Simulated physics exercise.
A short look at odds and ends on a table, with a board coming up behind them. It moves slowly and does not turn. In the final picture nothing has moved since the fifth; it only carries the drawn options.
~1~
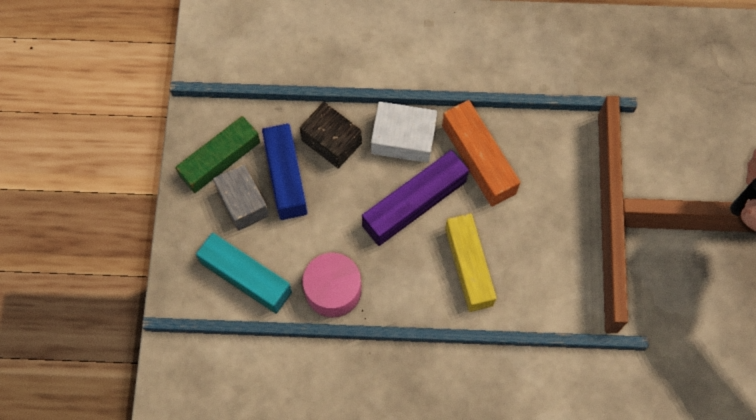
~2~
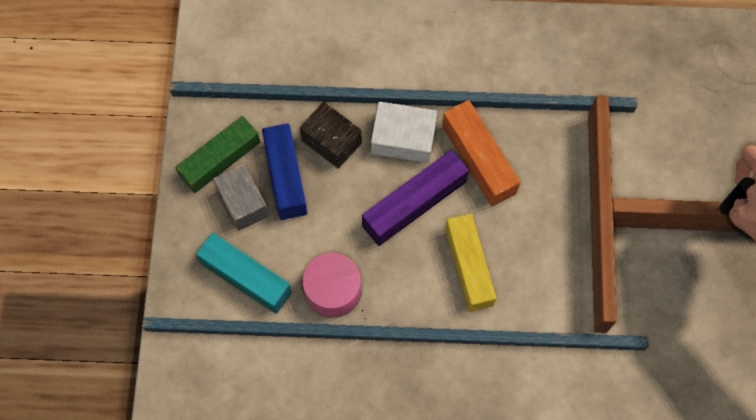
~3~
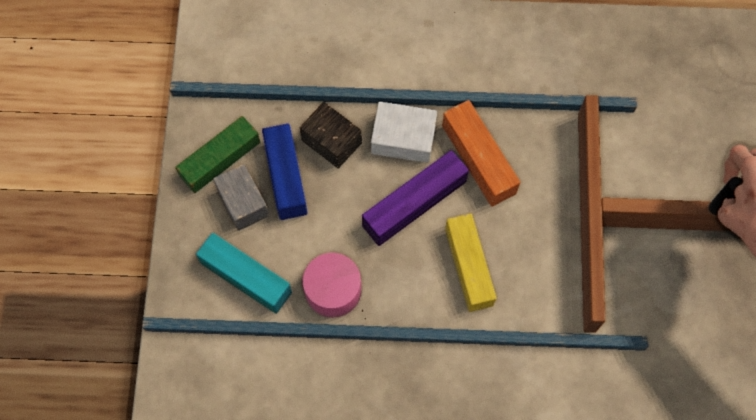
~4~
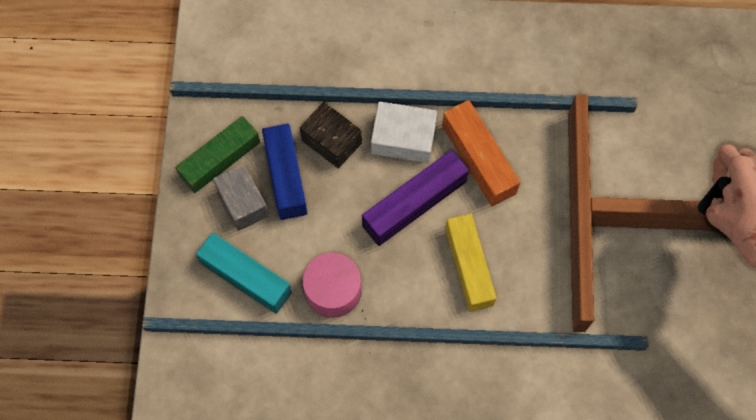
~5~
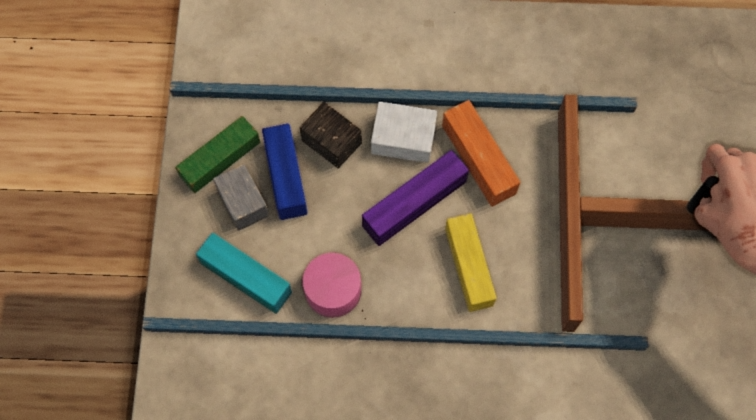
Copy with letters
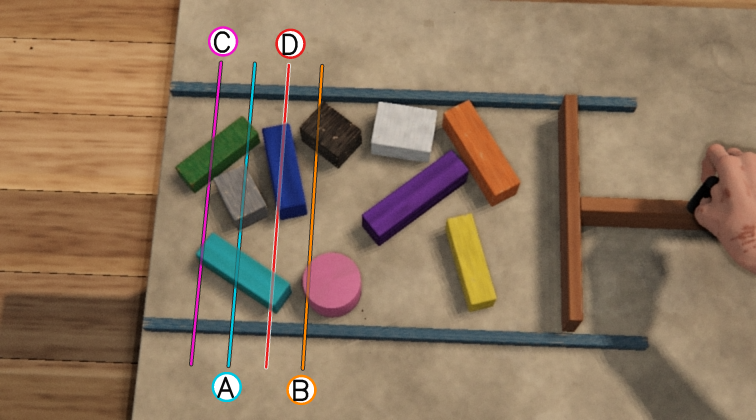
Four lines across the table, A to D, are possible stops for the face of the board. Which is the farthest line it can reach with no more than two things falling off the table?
The farthest such stop is D.
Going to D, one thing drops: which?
The green bar.
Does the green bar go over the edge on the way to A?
By then, yes.
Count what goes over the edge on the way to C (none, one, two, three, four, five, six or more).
In all, six or more.
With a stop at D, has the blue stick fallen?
No.
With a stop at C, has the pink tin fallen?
Yes.
On the copy, A at (242, 207); B at (313, 210); C at (207, 206); D at (278, 209).
On D. First, board (467, 199); white block (391, 130); black block (325, 133).
Then, board (359, 195); green bar (198, 149); turquoise stick (220, 268).
Finally, board (280, 192); green bar over the edge; black block (168, 118); one fallen.
By contrast, A drops five; B is within the limit but short; C drops seven.
